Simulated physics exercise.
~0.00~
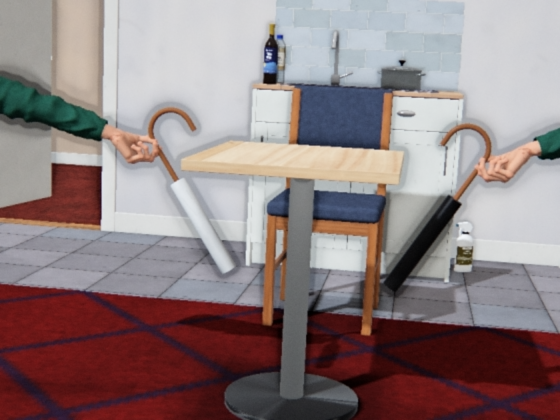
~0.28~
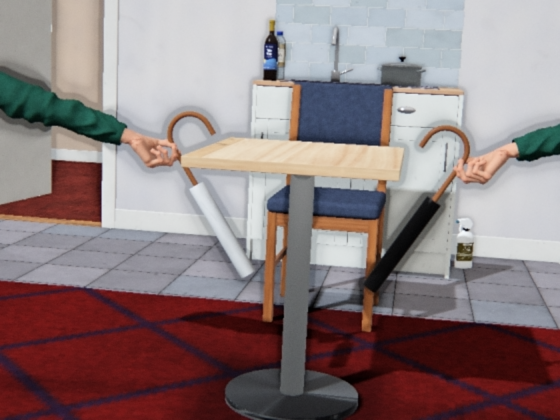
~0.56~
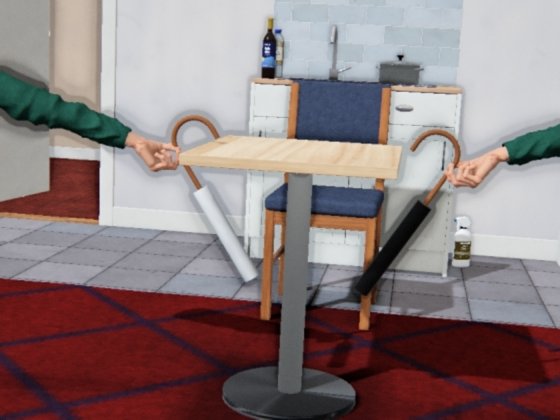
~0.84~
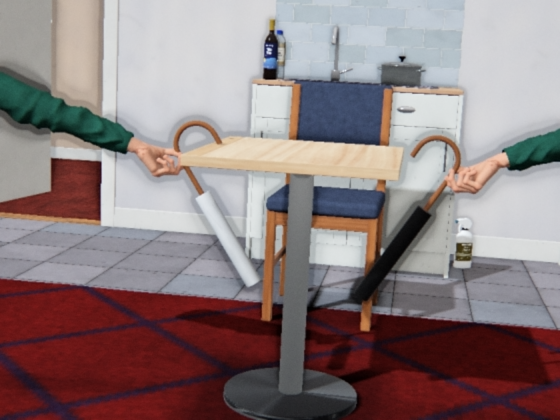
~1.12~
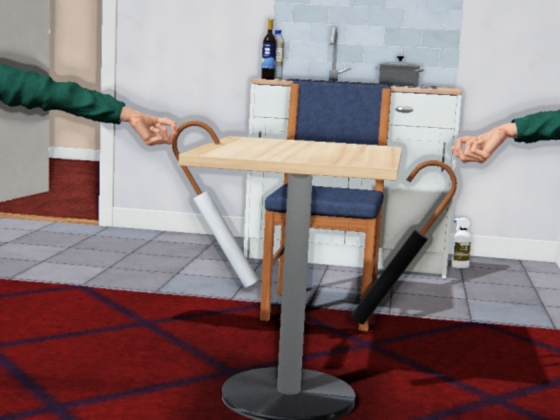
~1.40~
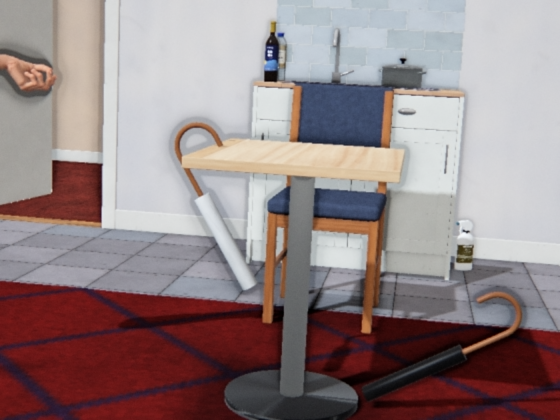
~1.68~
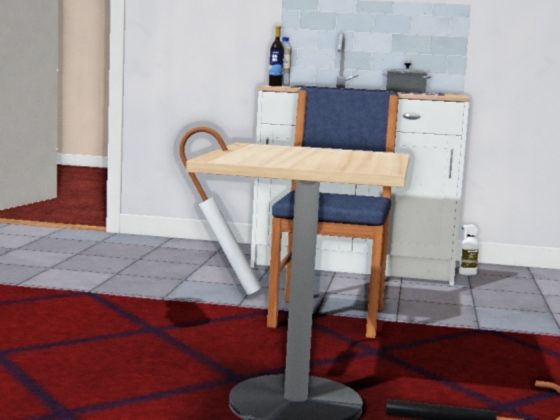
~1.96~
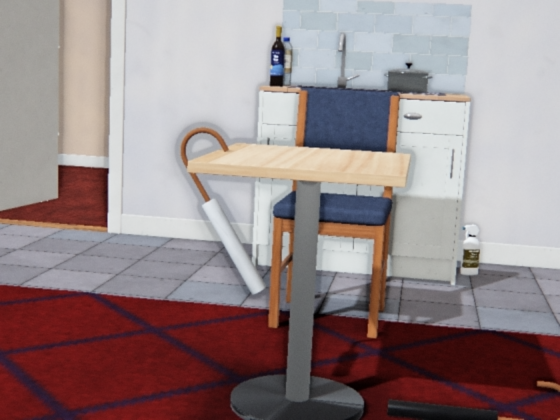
We see two hands bring a white umbrella and a black umbrella to opposite sides of a small table and let go; the white one stays hooked on the left edge by its crook, while the black one drops on the right and ends lying on the red carpet.
